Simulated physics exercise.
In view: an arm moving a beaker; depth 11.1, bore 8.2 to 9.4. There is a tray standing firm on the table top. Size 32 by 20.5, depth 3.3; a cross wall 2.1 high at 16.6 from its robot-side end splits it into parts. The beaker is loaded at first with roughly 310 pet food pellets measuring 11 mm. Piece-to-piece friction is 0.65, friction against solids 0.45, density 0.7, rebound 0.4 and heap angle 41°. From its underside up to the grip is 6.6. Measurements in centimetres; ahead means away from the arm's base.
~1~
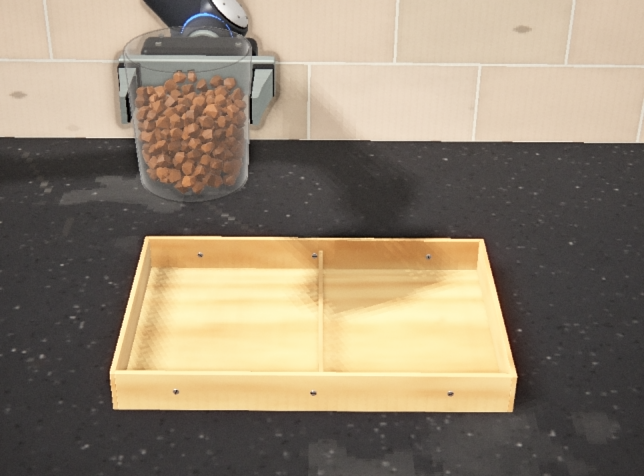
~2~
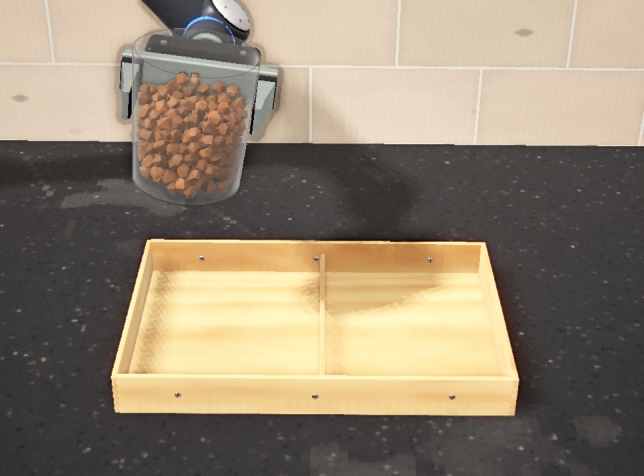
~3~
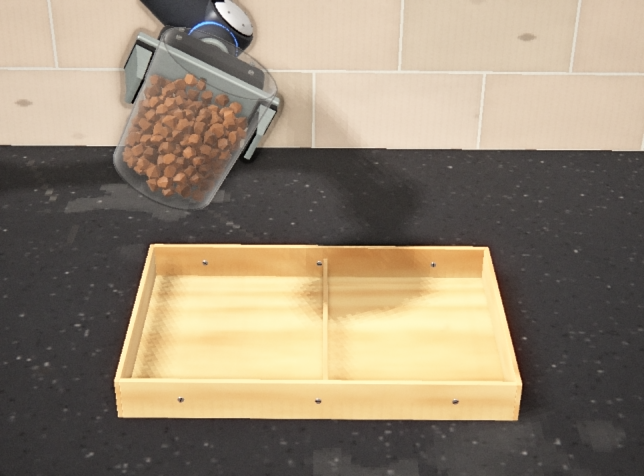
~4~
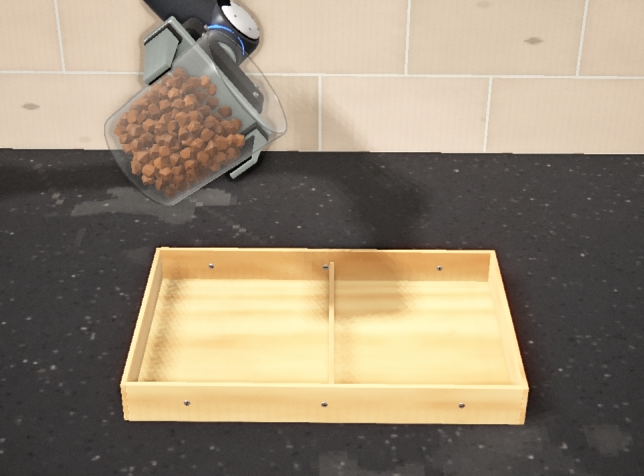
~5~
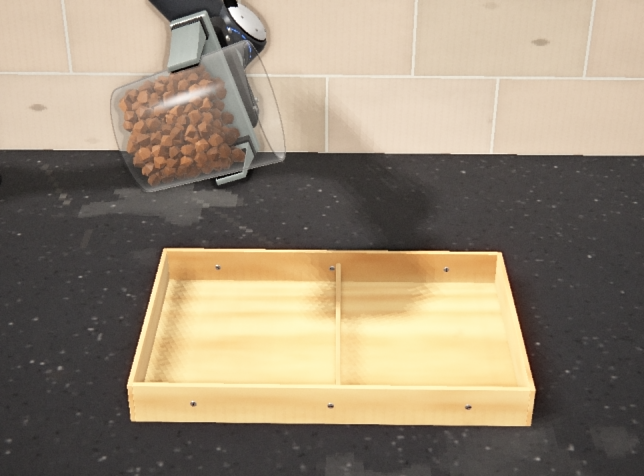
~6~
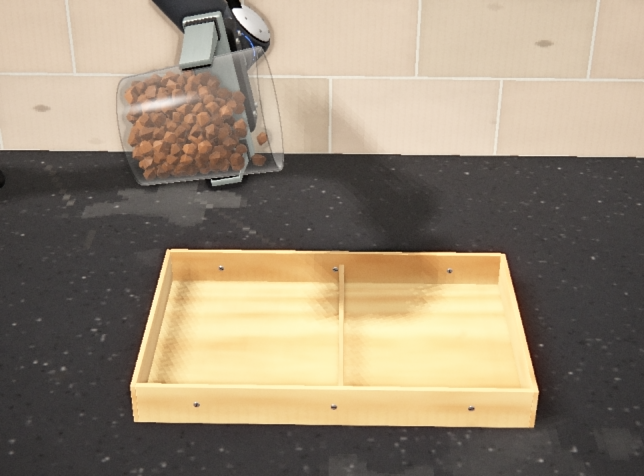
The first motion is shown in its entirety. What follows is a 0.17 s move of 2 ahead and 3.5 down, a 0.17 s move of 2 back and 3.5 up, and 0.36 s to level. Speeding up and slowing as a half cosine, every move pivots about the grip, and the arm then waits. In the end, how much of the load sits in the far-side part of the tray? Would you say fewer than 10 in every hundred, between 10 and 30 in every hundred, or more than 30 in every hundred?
Fewer than 10 in every hundred.
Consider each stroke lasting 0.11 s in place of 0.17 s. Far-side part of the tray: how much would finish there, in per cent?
About 5 per cent, then.
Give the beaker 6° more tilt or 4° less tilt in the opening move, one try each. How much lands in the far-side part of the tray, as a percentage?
First try around 0 %, second around 0 %.
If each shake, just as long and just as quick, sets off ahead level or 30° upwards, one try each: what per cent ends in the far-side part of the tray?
It comes to around 5 per cent on the first try and around 5 per cent on the second.
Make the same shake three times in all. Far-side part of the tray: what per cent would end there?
It would be near 0 per cent.
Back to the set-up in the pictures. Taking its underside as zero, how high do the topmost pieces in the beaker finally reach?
I'd say near 10.5 cm from the bottom.
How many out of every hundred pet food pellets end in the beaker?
Around 100 in a hundred.
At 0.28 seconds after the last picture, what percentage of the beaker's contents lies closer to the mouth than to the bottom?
Share in the mouth half: About 30 %.
Then, 0.28 s later, tilted 79° forward, highest piece 24 above the table; 313 in the beaker, 1 in the robot-side part.
Then, 0.56 s later, tilted 26° forward, highest piece 25 above the table; 309 in the beaker, 3 in the robot-side part, 2 in the far-side part.
Then, 0.90 s later, level, highest piece 27 above the table; 309 in the beaker, 3 in the robot-side part, 2 in the far-side part.
Then, 1.95 s later, level, highest piece 27 above the table; 309 in the beaker, 3 in the robot-side part, 2 in the far-side part.
At rest, 309 in the beaker, 3 in the robot-side part, 2 in the far-side part. That is 1 % in the far-side part of the tray.
